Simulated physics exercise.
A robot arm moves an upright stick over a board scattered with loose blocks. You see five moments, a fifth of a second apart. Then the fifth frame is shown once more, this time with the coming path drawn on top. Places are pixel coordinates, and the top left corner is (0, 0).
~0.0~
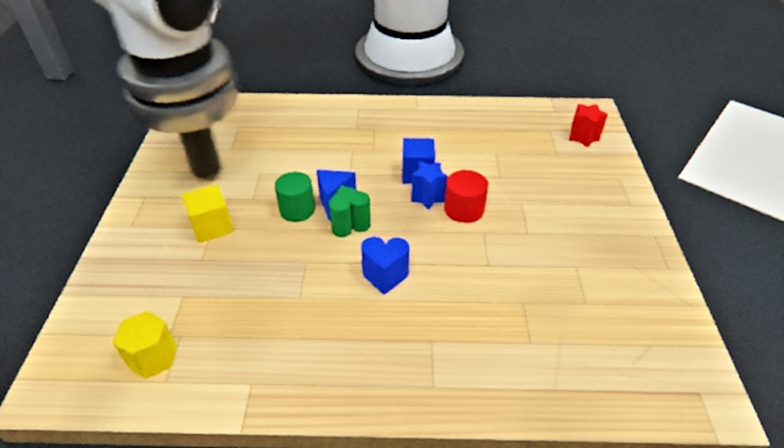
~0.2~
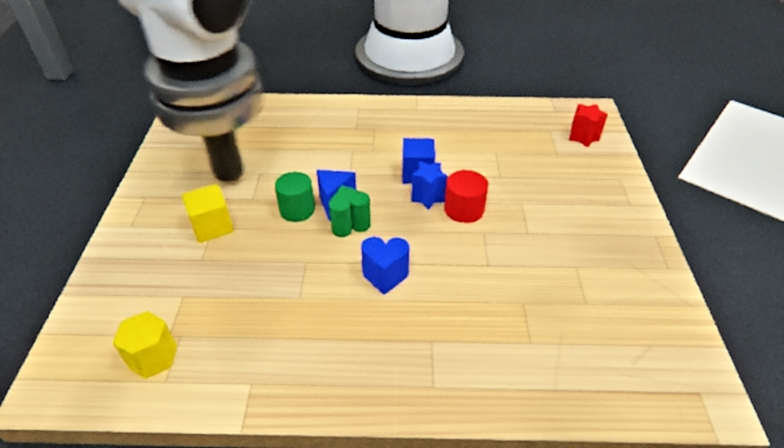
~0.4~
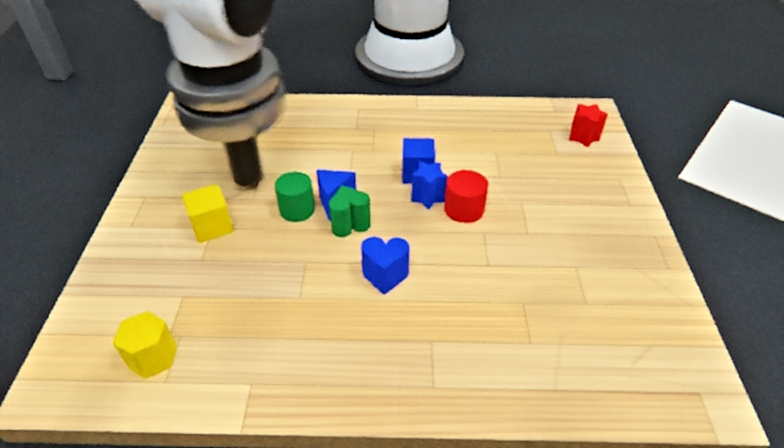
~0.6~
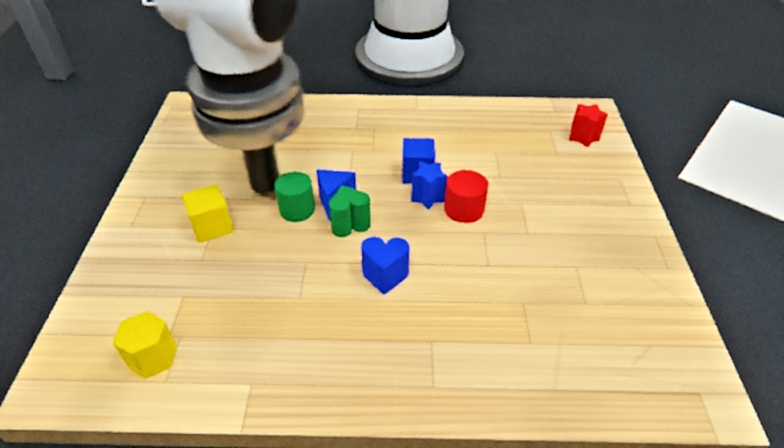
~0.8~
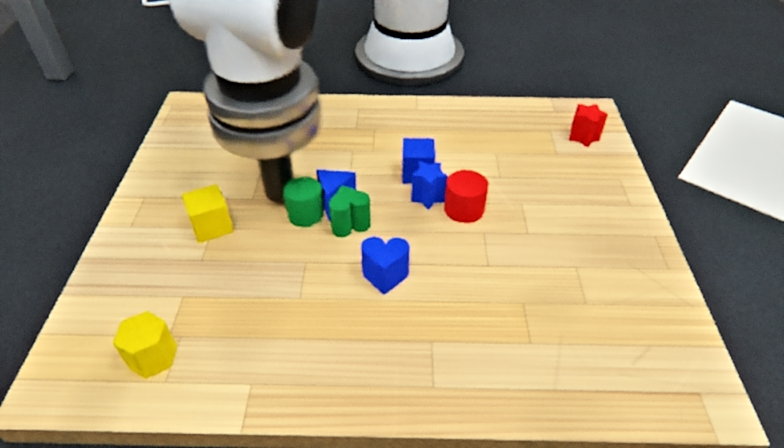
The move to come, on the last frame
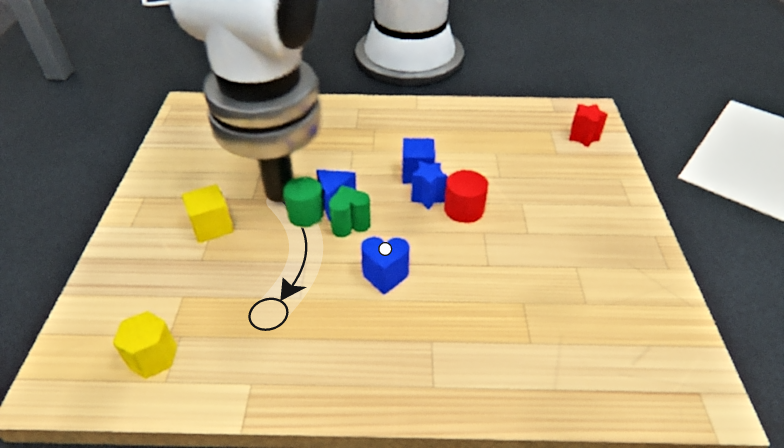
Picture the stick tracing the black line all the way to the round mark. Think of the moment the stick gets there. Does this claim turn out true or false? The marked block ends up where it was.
The claim holds.
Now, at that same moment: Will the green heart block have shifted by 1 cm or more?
Yes
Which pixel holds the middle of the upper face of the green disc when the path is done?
Just about (340, 223).
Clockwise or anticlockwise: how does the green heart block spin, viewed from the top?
The twist is anticlockwise.
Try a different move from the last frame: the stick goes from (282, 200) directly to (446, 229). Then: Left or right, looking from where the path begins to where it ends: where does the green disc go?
It heads right.
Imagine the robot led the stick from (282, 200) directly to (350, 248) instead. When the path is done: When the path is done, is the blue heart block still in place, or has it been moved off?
Once the path is done, it is somewhere new.
Drawn move, from (282, 200) through (304, 231) and (300, 272) to (269, 314); the dot is on the blue heart block.
What follows on the original path. One third of the way, stick (302, 224); green disc (332, 214); blue triangular piece (338, 178), turned 15° anticlockwise; green heart block (366, 203), turned 35° anticlockwise.
Two thirds of the way, stick (299, 265); green disc (340, 223); blue triangular piece (338, 178), turned 15° anticlockwise; green heart block (368, 203), turned 45° anticlockwise.
At the end, stick (267, 307); green disc (340, 223); blue triangular piece (338, 178), turned 15° anticlockwise; green heart block (368, 203), turned 45° anticlockwise; blue heart block still.
